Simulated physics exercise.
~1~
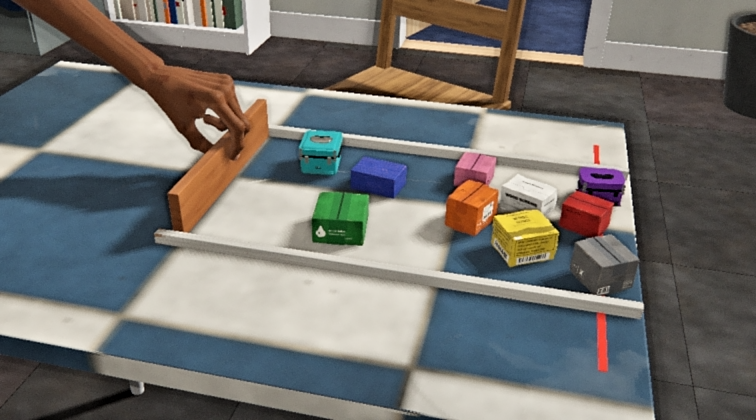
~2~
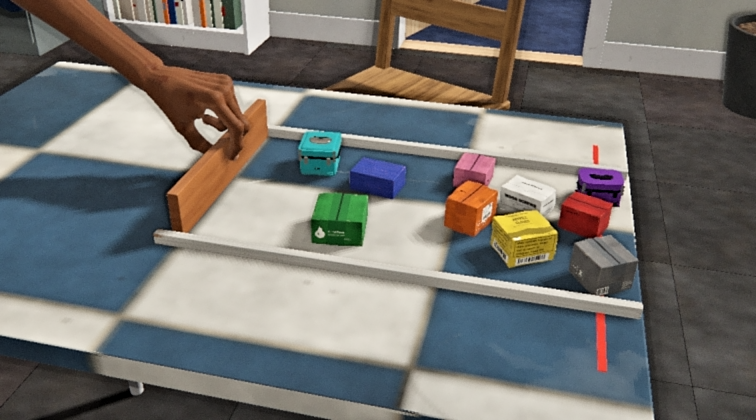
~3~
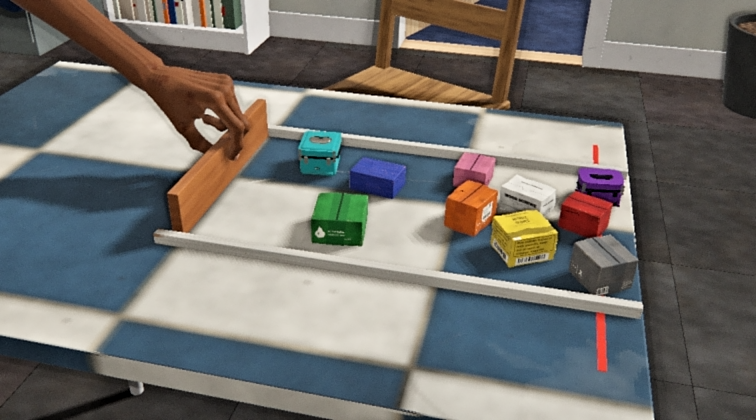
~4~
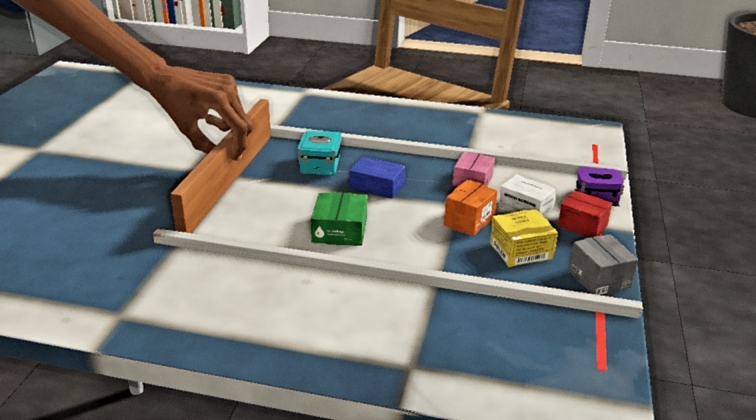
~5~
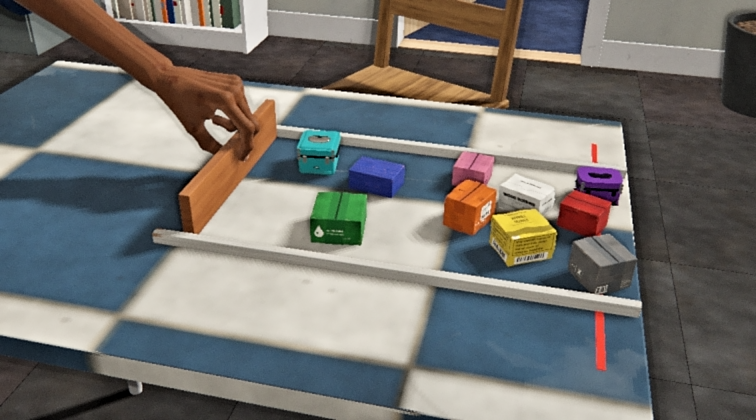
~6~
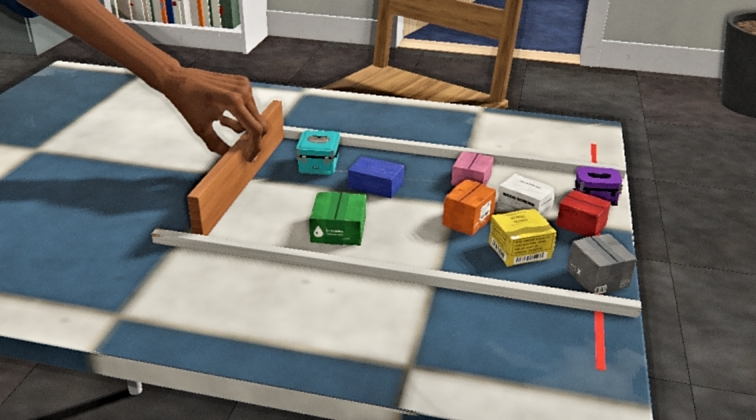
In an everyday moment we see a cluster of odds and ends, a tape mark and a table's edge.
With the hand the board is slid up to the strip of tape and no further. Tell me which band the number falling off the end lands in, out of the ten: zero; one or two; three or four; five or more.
Most likely the sweep will knock off at least five.
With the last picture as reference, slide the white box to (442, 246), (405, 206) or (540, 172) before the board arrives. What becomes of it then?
Order of tries: Off, on, off.
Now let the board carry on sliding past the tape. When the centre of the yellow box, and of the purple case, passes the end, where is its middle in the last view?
Roughly at (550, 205) and roughly at (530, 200).
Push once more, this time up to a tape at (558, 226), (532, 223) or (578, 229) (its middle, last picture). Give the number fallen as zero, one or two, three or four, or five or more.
Spot one gives 3 or 4, spot two gives just one or two, spot three gives 5 or more.
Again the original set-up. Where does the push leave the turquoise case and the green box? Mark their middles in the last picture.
The turquoise case comes to rest close to (618, 190), while the green box rests close to (628, 266).
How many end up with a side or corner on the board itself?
That would be 3 of them.
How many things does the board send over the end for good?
That would be exactly 7.
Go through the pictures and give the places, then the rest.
In the first picture, purple case (600, 187); grey box (603, 265); red box (586, 215); board (225, 161); tape (599, 233).
In the second picture, grey box (603, 265); turquoise case (321, 153).
In the third picture, red box (585, 215); white box (527, 198).
In the fourth picture, purple case (599, 187); green box (340, 219).
In the fifth picture, grey box (601, 264); blue block (377, 177).
In the sixth picture, purple case (597, 186); grey box (601, 264); red box (583, 214); board (242, 163); tape (596, 231).
A little later, none off yet; purple case at rest near (597, 186); grey box at rest near (601, 264); red box at rest near (583, 214).
Next, none off yet; purple case at rest near (597, 186); grey box moving near (609, 269); red box at rest near (587, 215).
When it is over, the number that fall off is five or more; down, pink box, orange box, white box, yellow box, red box, grey box and purple case.
